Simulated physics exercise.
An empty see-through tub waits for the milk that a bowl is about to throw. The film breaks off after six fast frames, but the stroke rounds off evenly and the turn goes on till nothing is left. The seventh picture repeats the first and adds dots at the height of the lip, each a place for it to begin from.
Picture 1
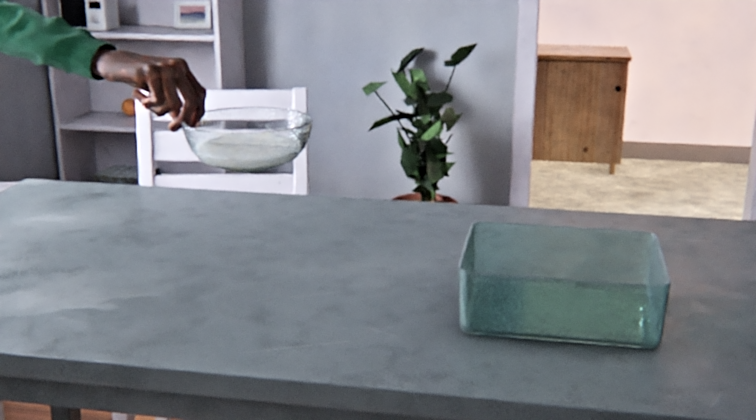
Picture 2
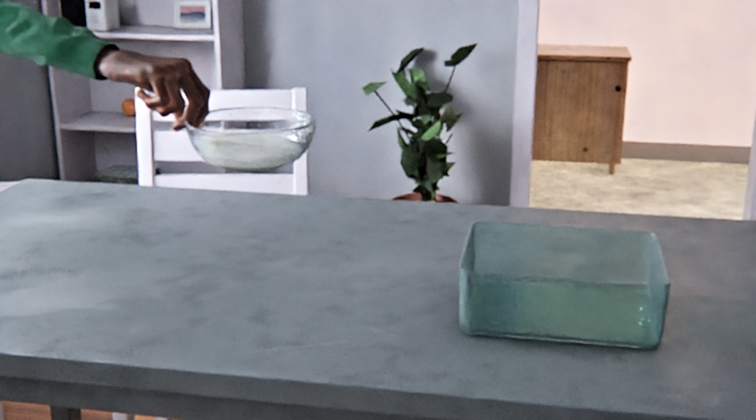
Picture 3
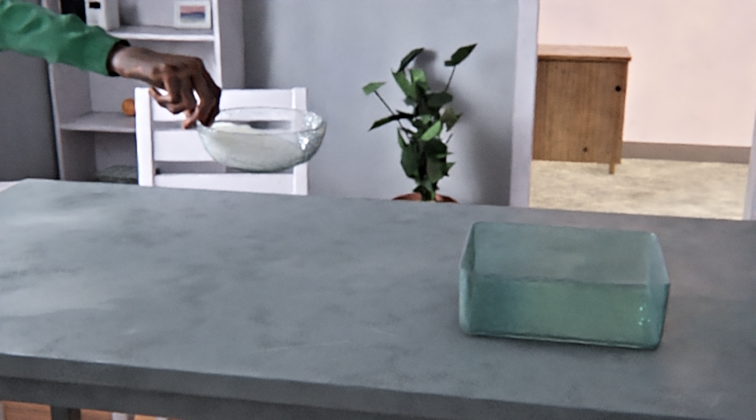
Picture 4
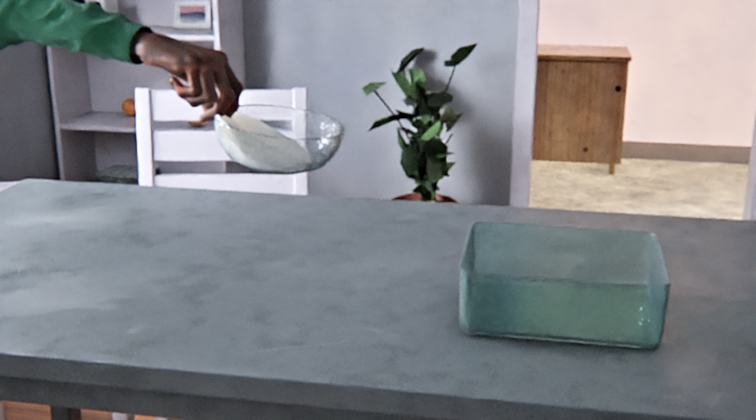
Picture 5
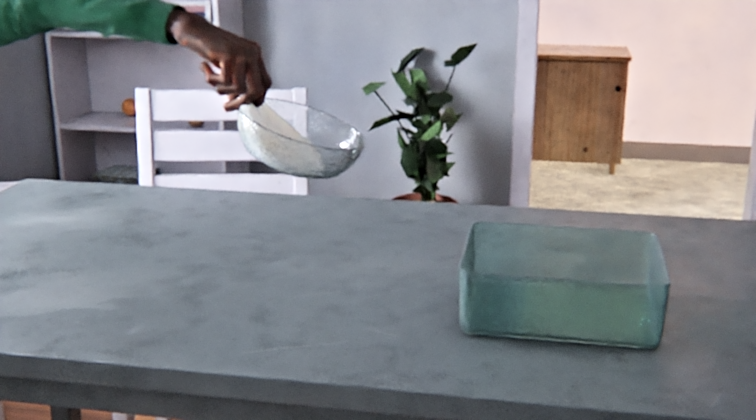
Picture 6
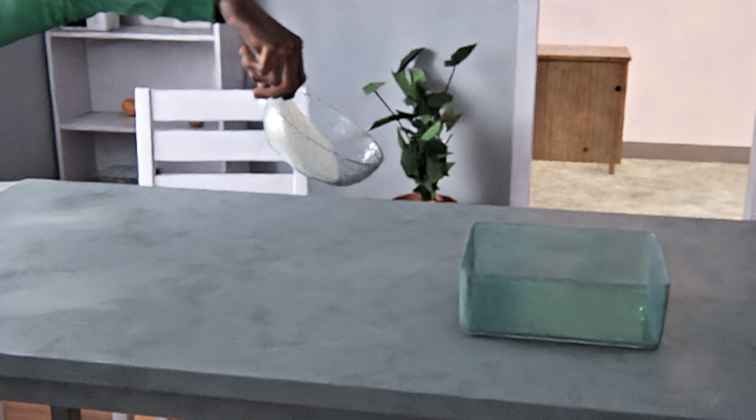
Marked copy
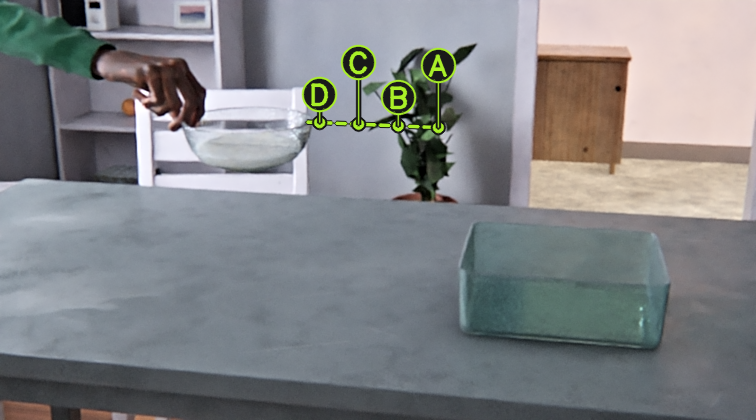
A dark-skinned hand in a green sleeve carries a clear glass bowl of whitish liquid rightward above a grey table, seen from a fixed, slightly raised view in a room. An empty greenish see-through tub sits at right, with white chair, shelves, leafy plant and wooden cabinet behind. The bowl starts level, then tilts increasingly down to the right, its milky contents shifting inside as the hand advances.
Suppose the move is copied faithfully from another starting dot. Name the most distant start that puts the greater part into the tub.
C will do.
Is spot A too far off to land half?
No, not at all.
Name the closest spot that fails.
That would be D.
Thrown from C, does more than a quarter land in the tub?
Yes, it does.
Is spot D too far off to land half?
Yes, it does.
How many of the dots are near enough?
Three of the four.
On the marked copy, A at (438, 127); B at (398, 125); C at (358, 124); D at (319, 122).
With A, about 87 % lands in the tub, 5 % falls short and 8 % goes beside or beyond.
With B, about 82 % lands in the tub, 12 % falls short and 6 % goes beside or beyond.
With C, about 64 % lands in the tub, 24 % falls short and 12 % goes beside or beyond.
With D, about 30 % lands in the tub, 64 % falls short and 7 % goes beside or beyond.
